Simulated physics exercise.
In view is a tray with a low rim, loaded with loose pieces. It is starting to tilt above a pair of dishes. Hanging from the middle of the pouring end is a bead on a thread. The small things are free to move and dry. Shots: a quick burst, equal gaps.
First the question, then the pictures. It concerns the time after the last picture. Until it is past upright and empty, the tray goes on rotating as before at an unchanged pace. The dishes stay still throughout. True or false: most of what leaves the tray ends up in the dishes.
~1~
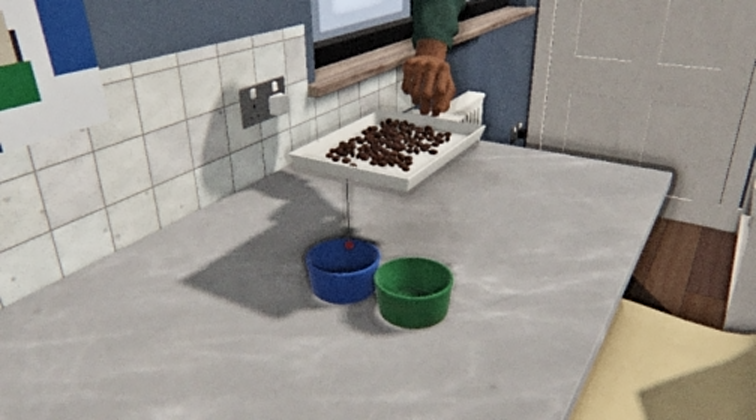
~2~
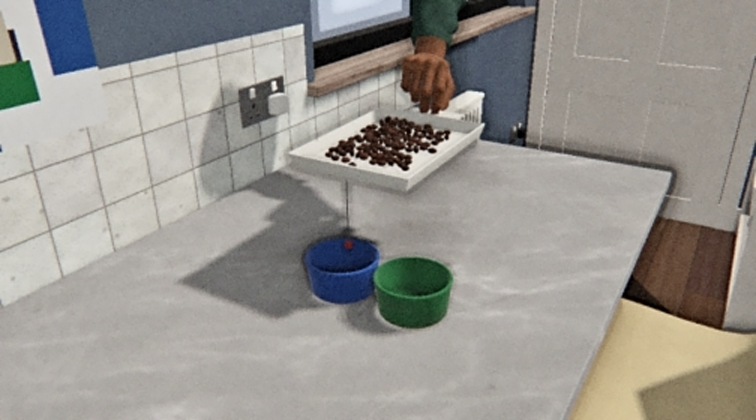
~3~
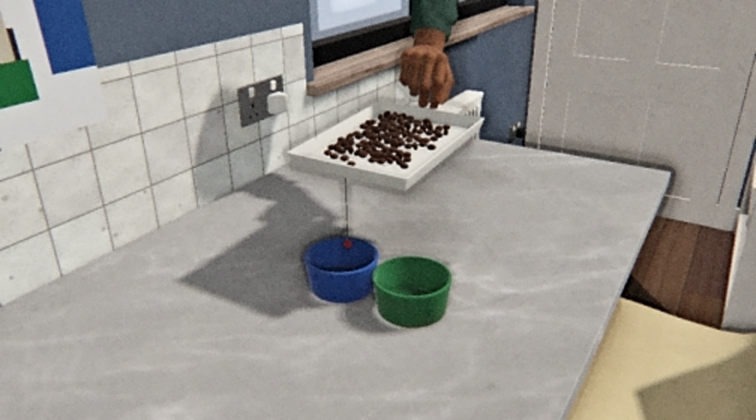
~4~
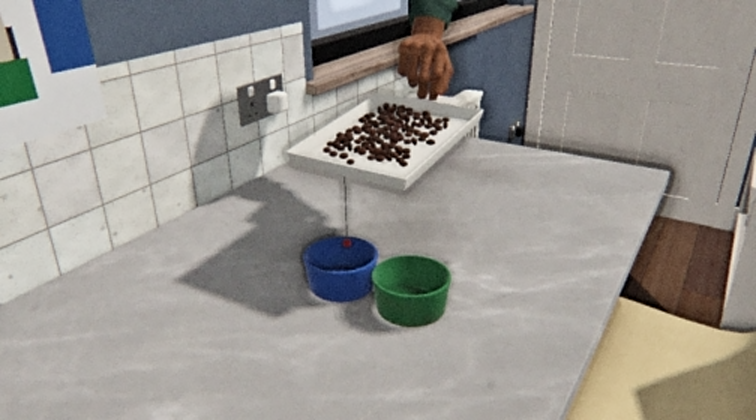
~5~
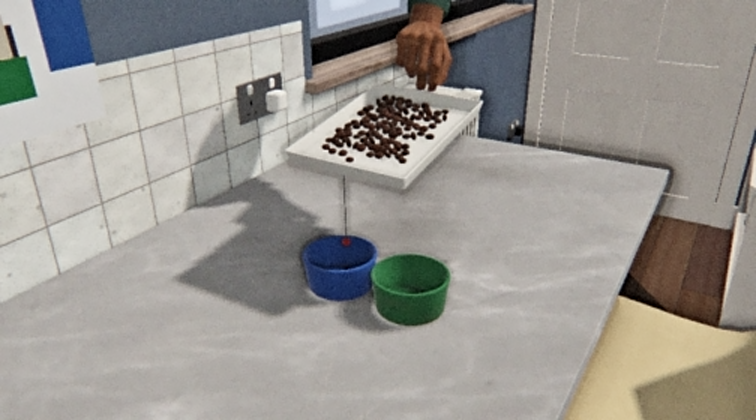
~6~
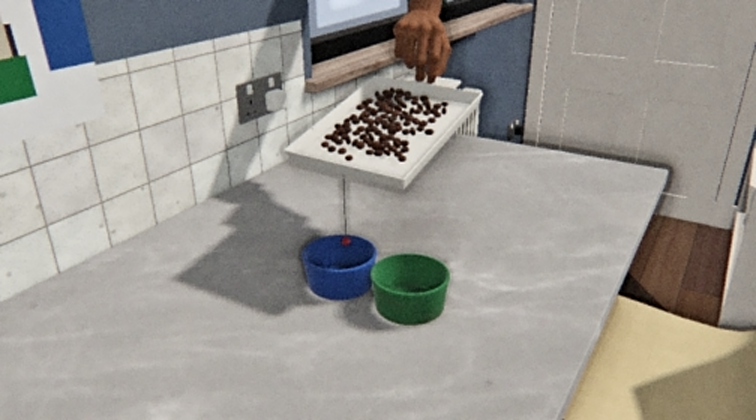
False.
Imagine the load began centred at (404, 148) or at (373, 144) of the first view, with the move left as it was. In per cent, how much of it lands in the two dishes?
It would be 30 in a hundred, and then 20 in a hundred.
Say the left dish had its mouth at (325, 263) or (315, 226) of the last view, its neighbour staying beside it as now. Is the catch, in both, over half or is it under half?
Well, the bulk the first time and the minor share the second time.
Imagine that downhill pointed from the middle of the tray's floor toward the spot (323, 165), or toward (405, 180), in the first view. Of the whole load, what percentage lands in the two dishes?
Near 10 % and 90 %.
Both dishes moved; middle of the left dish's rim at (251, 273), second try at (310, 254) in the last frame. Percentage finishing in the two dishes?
First some 10, then 80 per cent.
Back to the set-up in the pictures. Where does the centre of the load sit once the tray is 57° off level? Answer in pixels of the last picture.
Near the pixel (348, 152).
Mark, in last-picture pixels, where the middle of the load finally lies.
Centre at rest: Close to (338, 309).
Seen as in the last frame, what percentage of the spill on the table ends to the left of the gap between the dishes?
Share on the left: Near 90 %.
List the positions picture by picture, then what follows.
Corners of the pouring end at (295, 153) and (407, 176), level; middle of the load at (388, 144), flat chocolate drops; left dish at (323, 285); right dish at (395, 308); bead on its thread at (349, 245), in the first frame.
Corners of the pouring end at (294, 152) and (406, 176), level; middle of the load at (388, 142), in the second frame.
Corners of the pouring end at (293, 152) and (405, 176), tipped barely, level across its low end; middle of the load at (387, 139), in the third frame.
Corners of the pouring end at (292, 151) and (404, 176), tipped a little, level across its low end; middle of the load at (386, 133), in the fourth frame.
Corners of the pouring end at (291, 149) and (403, 176), tipped a little, level across its low end; middle of the load at (385, 128), in the fifth frame.
Corners of the pouring end at (290, 149) and (402, 176), tipped a little, level across its low end; middle of the load at (384, 123); left dish at (320, 281); right dish at (391, 305), in the sixth frame.
Soon, tray tipped steeply; nearly all on the tray; a stray few in the air.
A while on, tray tipped right over; about a quarter on the tray; a small part in the right dish; a small part in the left dish; about a third outside both; about a quarter in the air.
Towards the end, tray tipped past a quarter turn; about a quarter in the right dish; a small part in the left dish; about two thirds outside both.
Finally, tray tipped past a quarter turn; about a quarter in the right dish; a small part in the left dish; about two thirds outside both.
